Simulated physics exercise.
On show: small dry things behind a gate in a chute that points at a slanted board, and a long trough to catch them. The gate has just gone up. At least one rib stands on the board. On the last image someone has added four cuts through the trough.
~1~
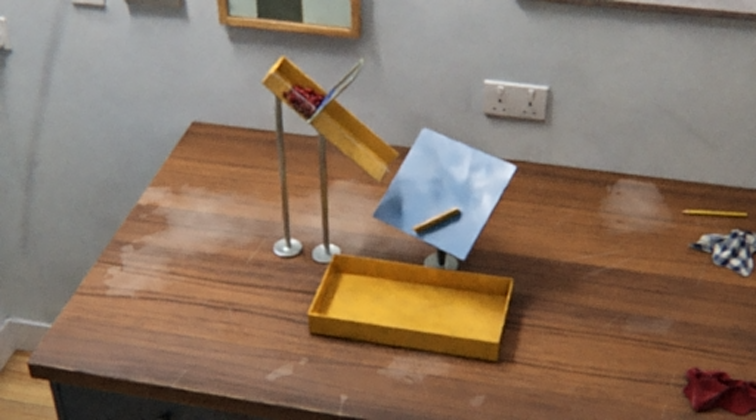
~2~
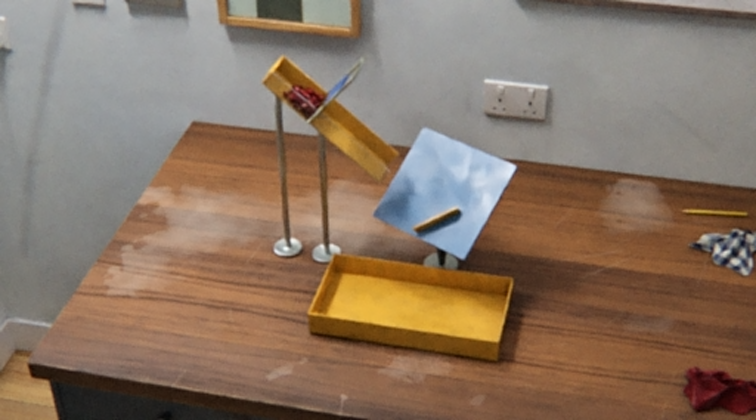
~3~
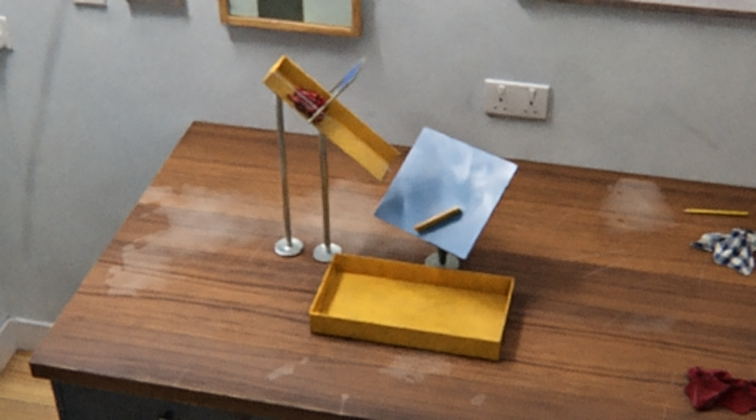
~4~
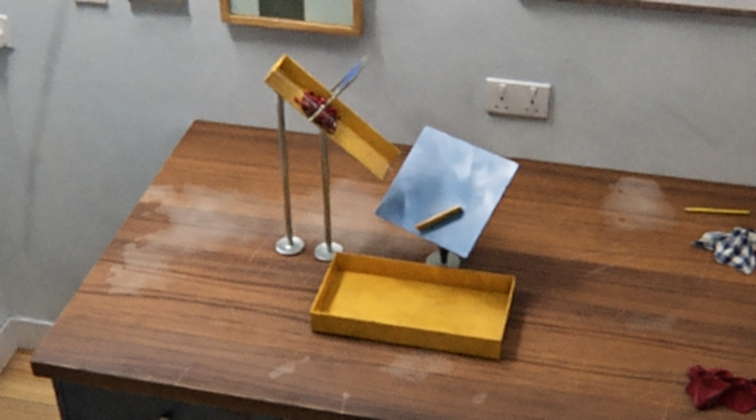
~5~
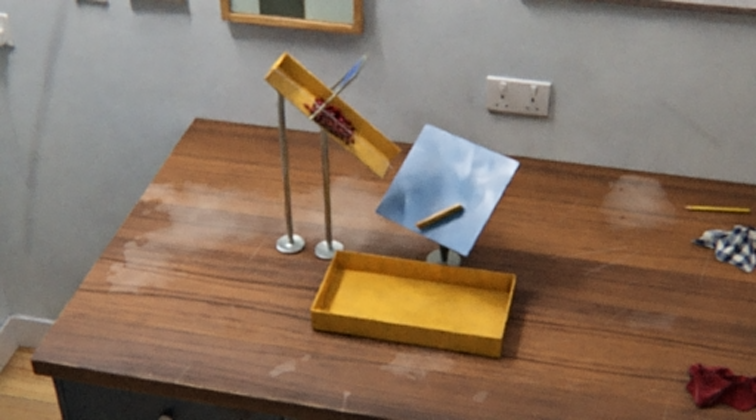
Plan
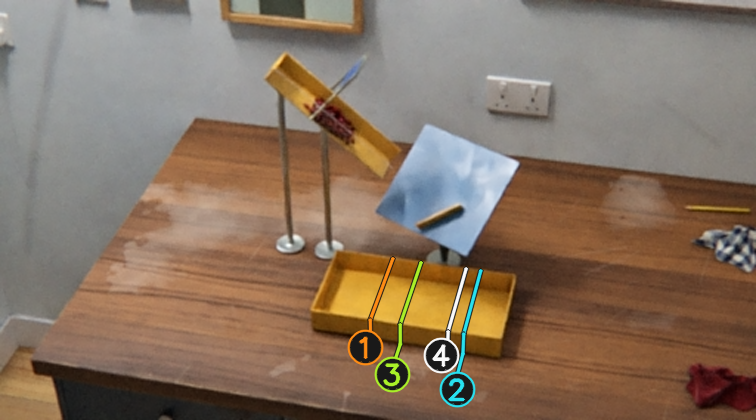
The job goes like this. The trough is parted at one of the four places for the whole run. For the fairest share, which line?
1 works best here.
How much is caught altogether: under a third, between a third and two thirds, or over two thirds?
About that: Over two thirds.
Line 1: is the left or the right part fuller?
Right.
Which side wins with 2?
The left side.
On the marked copy, line 1 crosses the front rim at (370, 319); line 2 crosses the front rim at (463, 333); line 3 crosses the front rim at (400, 323); line 4 crosses the front rim at (448, 330).
With 1, of what is caught, about a third on the left of the divider, about two thirds on the right.
With 2, of what is caught, all on the left of the divider, none on the right.
With 3, of what is caught, all on the left of the divider, none on the right.
With 4, of what is caught, all on the left of the divider, none on the right.
